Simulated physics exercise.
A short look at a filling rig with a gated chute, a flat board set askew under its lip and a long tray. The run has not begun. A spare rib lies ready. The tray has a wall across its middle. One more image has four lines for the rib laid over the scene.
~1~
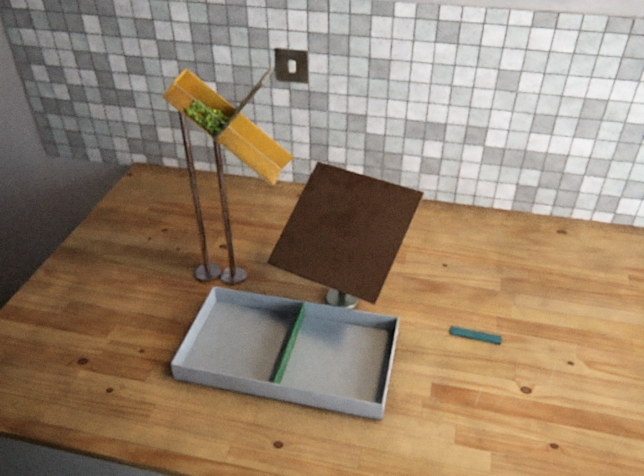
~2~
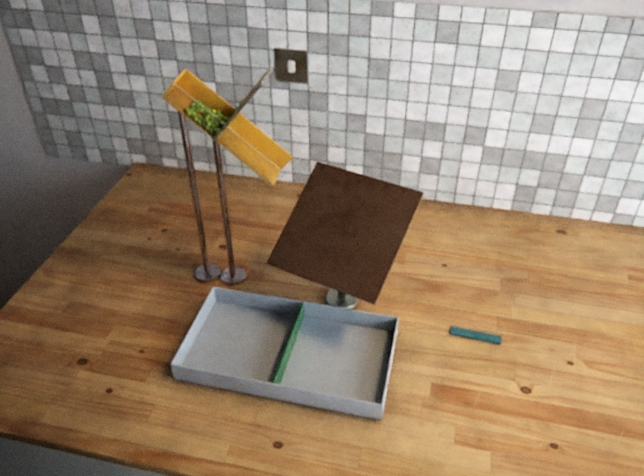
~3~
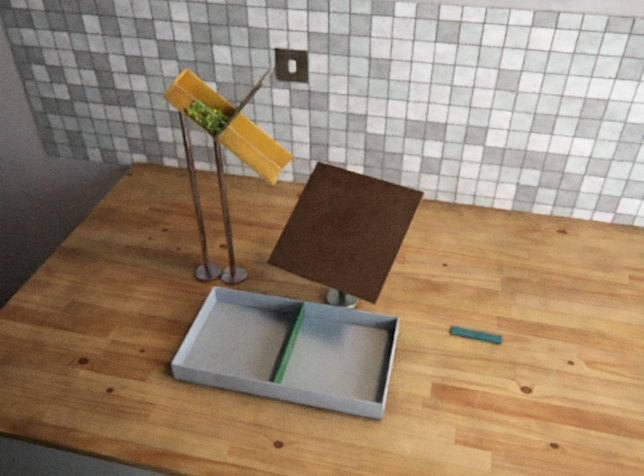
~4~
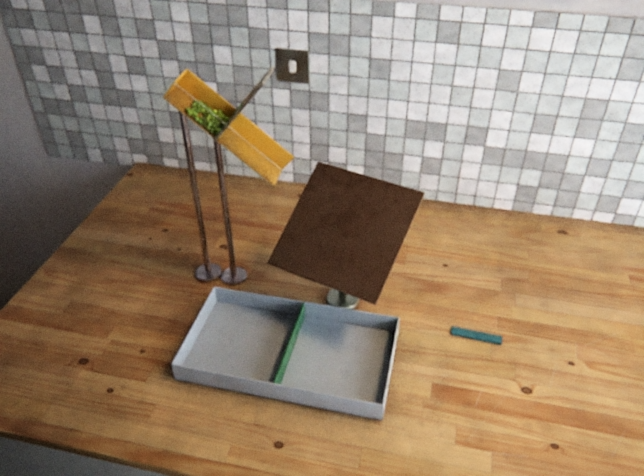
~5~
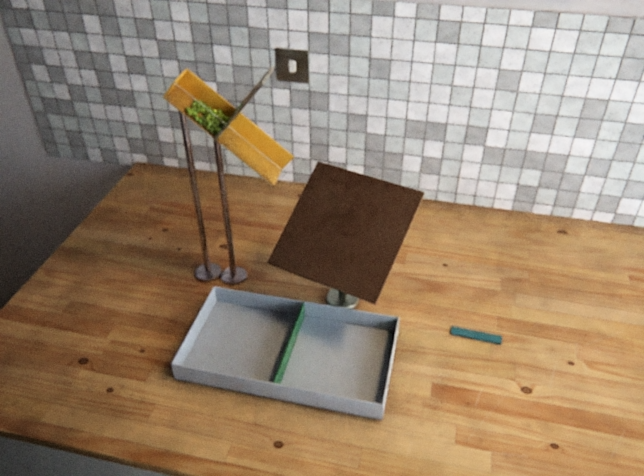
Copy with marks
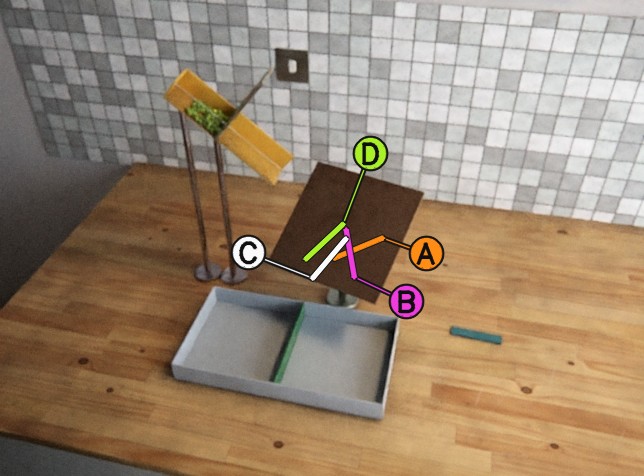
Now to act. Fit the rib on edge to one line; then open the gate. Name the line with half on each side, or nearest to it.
A beats the others.
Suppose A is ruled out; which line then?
Here it is line B.
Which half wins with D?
Left.
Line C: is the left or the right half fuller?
Left.
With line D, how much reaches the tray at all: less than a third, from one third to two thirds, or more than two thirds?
Line D gives more than two thirds.
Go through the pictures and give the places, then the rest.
Load behind the gate (211, 119), dried peas; lip of the chute (278, 178), sloping fairly steeply, in the first frame.
Middle of the board (344, 228), tilted fairly steeply; middle of its low edge (318, 283); of its high edge (368, 176), in the second frame.
Front corners of the tray (171, 364) and (383, 405); front end of its middle wall (274, 384); gate still shut (235, 113), in the third frame.
Middle of the load (212, 119); lip (278, 178), in the fourth frame.
Middle of the load (211, 119); lip (278, 178), in the fifth frame.
On the marked copy, line A from (382, 238) to (334, 258); line B from (346, 229) to (354, 277); line C from (345, 238) to (312, 278); line D from (343, 224) to (305, 259).
With A, of what is caught, roughly half in the left half, roughly half in the right.
With B, of what is caught, roughly a quarter in the left half, the larger part in the right.
With C, of what is caught, the larger part in the left half, about a tenth in the right.
With D, of what is caught, almost all in the left half, about a tenth in the right.
